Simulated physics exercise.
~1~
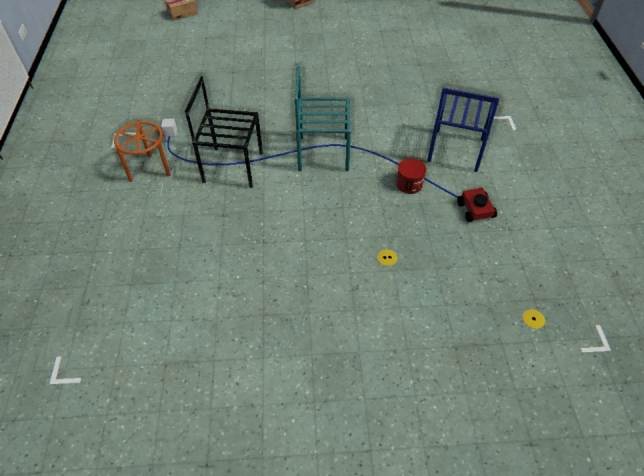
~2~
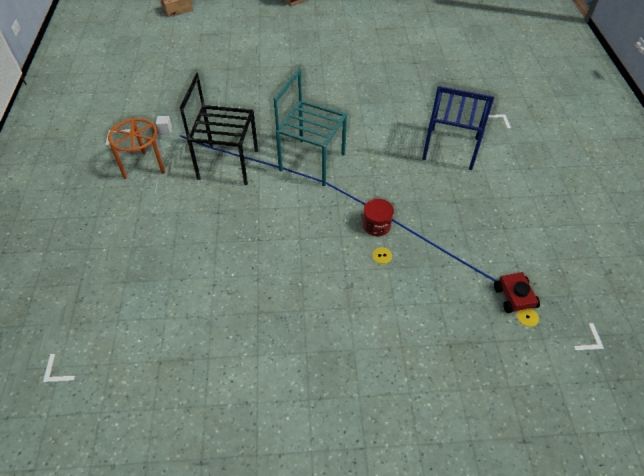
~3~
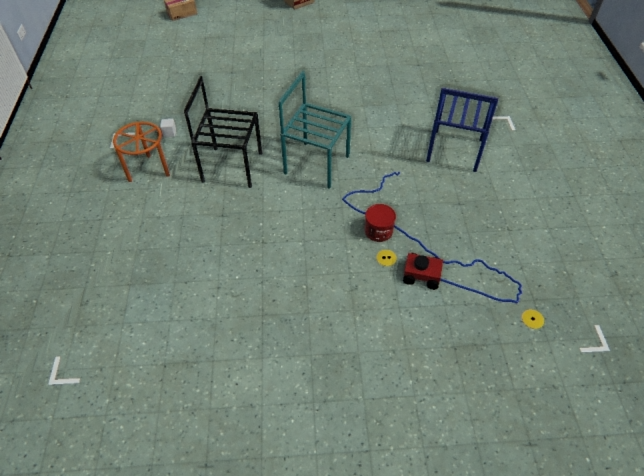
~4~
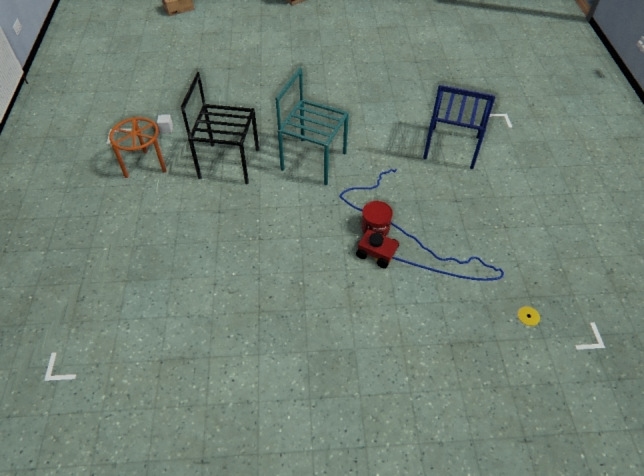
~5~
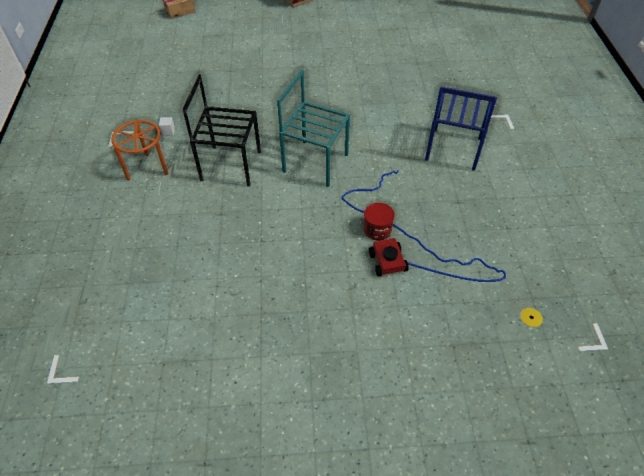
A hallway floor of pale green tiles, marked with white tape corners, is seen from above by a slightly swaying camera. An orange stool, a black chair, a teal chair and a blue chair stand in a row from left to right, with a blue lead winding past a red bucket to a small red cart. The cart drives down and right to the one-dot yellow mark, and the tightening lead drags the bucket and turns the teal chair leftward. The lead's far end comes free, and the cart goes left to the two-dot mark and stops just below the bucket, the lead lying loose.
